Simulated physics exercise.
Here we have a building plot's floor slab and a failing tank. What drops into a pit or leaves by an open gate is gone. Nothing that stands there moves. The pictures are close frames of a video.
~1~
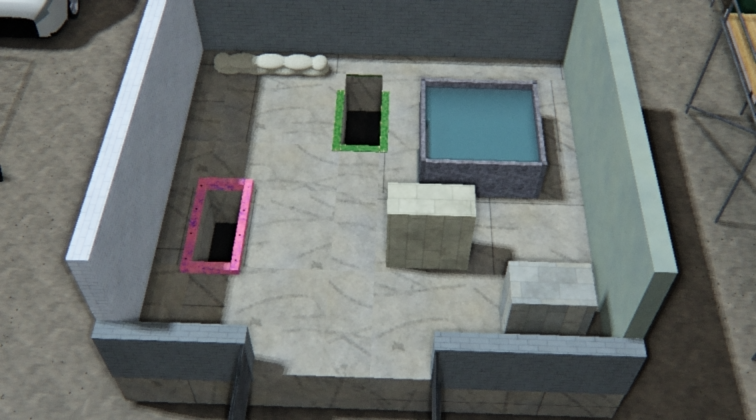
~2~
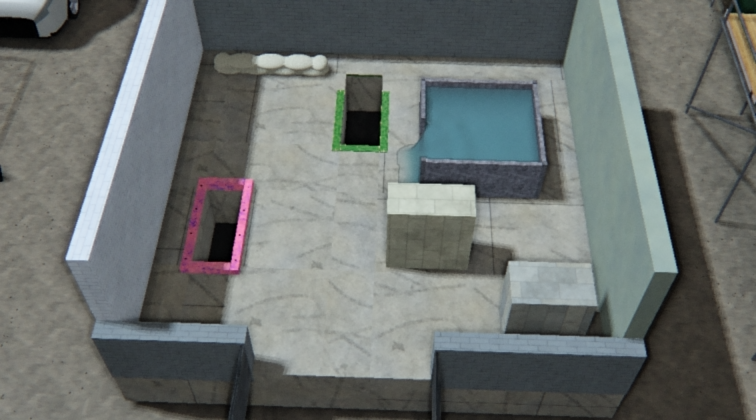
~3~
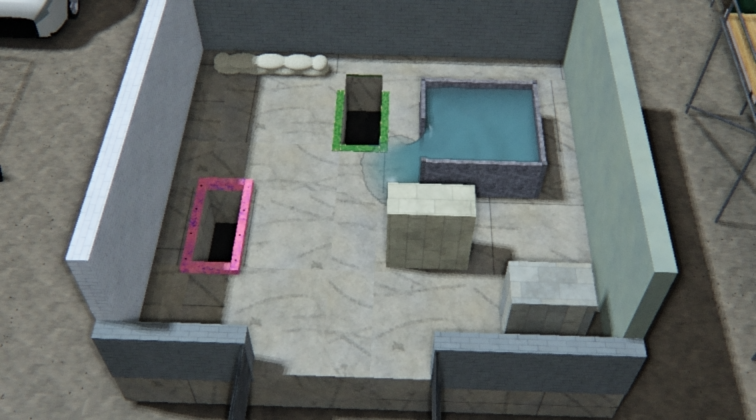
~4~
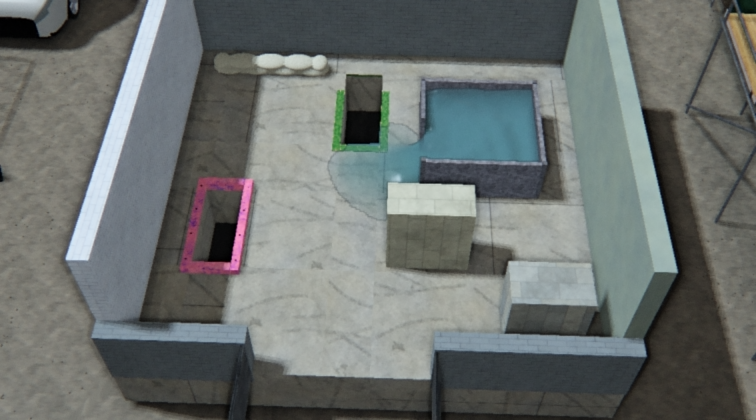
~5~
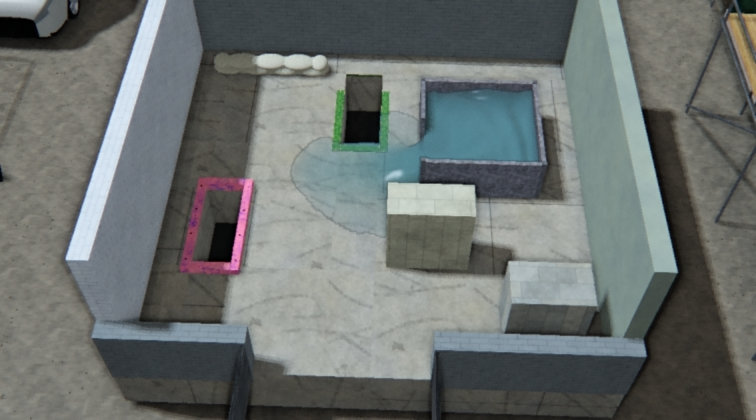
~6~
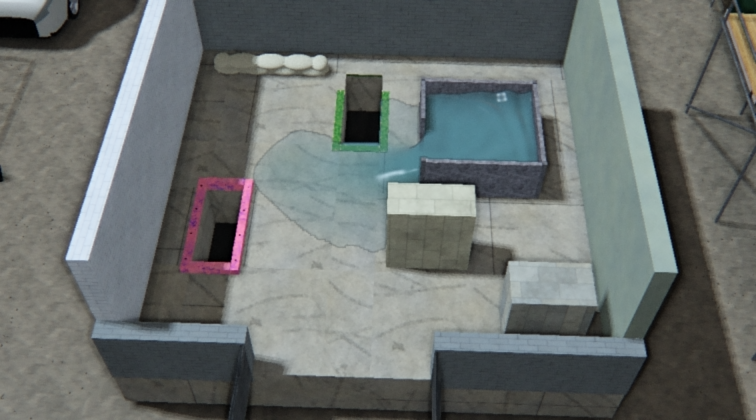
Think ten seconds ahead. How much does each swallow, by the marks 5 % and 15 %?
The gate takes above 15 %; the pink pit takes from 5 to 15 %; the green pit takes above 15 %.
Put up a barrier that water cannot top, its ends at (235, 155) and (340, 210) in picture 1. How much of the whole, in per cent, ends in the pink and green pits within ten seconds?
Parts in a hundred: Pink 0, green 25.
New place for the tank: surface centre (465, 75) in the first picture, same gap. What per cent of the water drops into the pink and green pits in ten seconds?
Parts in a hundred: Pink 0, green 80.
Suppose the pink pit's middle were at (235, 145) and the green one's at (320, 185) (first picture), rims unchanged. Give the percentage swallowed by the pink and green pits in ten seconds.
In per cent: Pink 0, green 65.
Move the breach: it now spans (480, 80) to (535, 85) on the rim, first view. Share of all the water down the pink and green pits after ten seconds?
Per cent: Pink 0, green 30.
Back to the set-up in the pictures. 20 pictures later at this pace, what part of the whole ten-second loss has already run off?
Close to 40 %.
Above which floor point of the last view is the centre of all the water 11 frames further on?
I would point to (390, 171).
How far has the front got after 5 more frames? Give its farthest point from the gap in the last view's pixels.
Near (187, 121).
A moment on, water covers 30 % of the floor; the gate 0 %, the pink pit 2 %, the green pit 4 %.
Next, water covers 40 % of the floor; the gate 0 %, the pink pit 7 %, the green pit 7 %.
Then, water covers 45 % of the floor; the gate 1 %, the pink pit 9 %, the green pit 9 %.
Later, water covers 55 % of the floor; the gate 8 %, the pink pit 10 %, the green pit 14 %.
In the end, water covers 65 % of the floor; the gate 19 %, the pink pit 10 %, the green pit 20 %.
